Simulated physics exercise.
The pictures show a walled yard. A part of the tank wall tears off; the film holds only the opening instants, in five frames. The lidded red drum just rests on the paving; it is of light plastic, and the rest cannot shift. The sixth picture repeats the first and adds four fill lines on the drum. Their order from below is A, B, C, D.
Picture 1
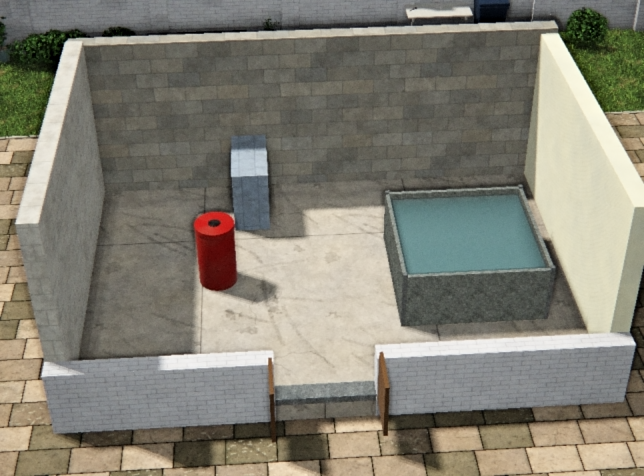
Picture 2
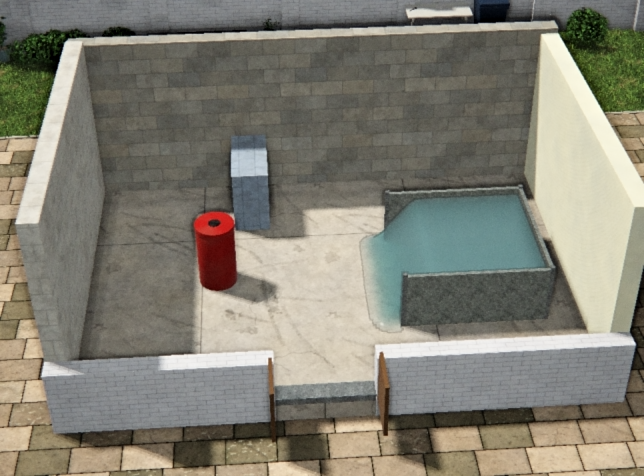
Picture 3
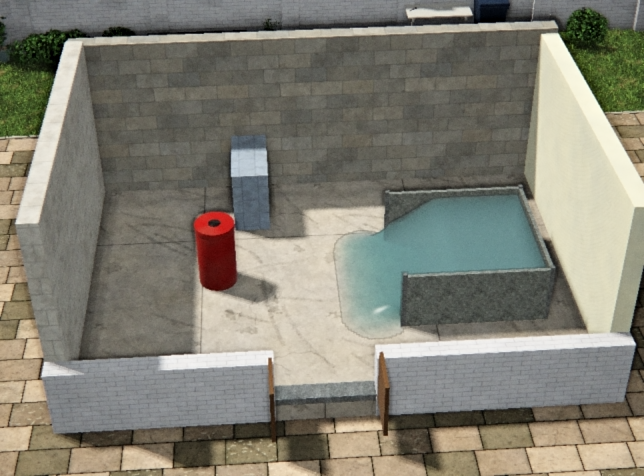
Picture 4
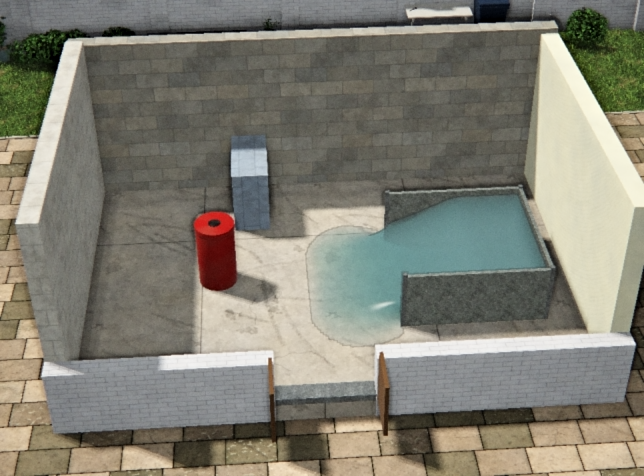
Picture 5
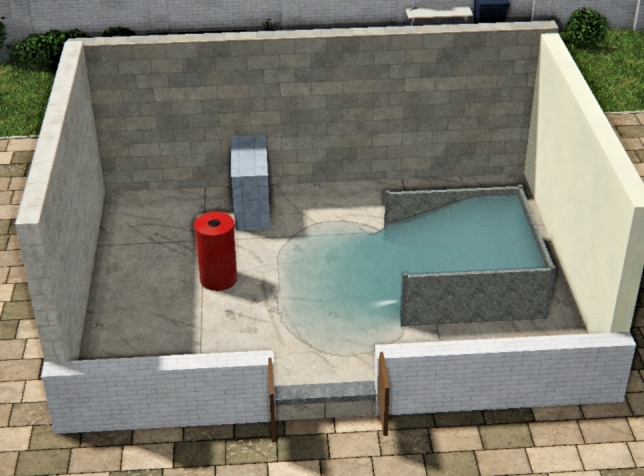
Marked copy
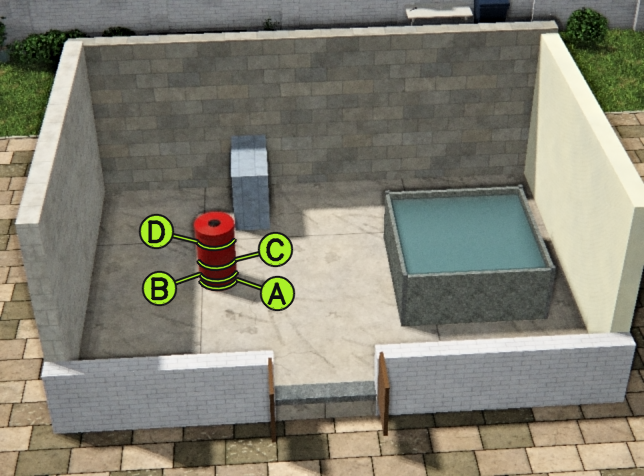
A stone tank of blue-green water stands at the right of a walled, paved yard seen from above, with a red drum and a grey-blue block left of centre and an open gate in the low white front wall. The tank's left side gives way, and water pours onto the pale ground. The sheet spreads leftward toward the drum, its rounded edge widening, while the camera stays still.
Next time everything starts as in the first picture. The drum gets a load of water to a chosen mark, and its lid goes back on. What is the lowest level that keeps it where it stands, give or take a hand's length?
That is line D.
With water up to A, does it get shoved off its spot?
Yes, it does.
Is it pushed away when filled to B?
Yes.
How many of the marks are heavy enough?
One.
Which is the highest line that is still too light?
C.
On the marked copy, A at (218, 288); B at (218, 281); C at (217, 268); D at (215, 248); from the bottom up A, B, C, D.
With A, it is pushed about 3 times its own width away.
With B, it is pushed about 3 times its own width away.
With C, it is pushed about its own width away.
With D, it does not move.
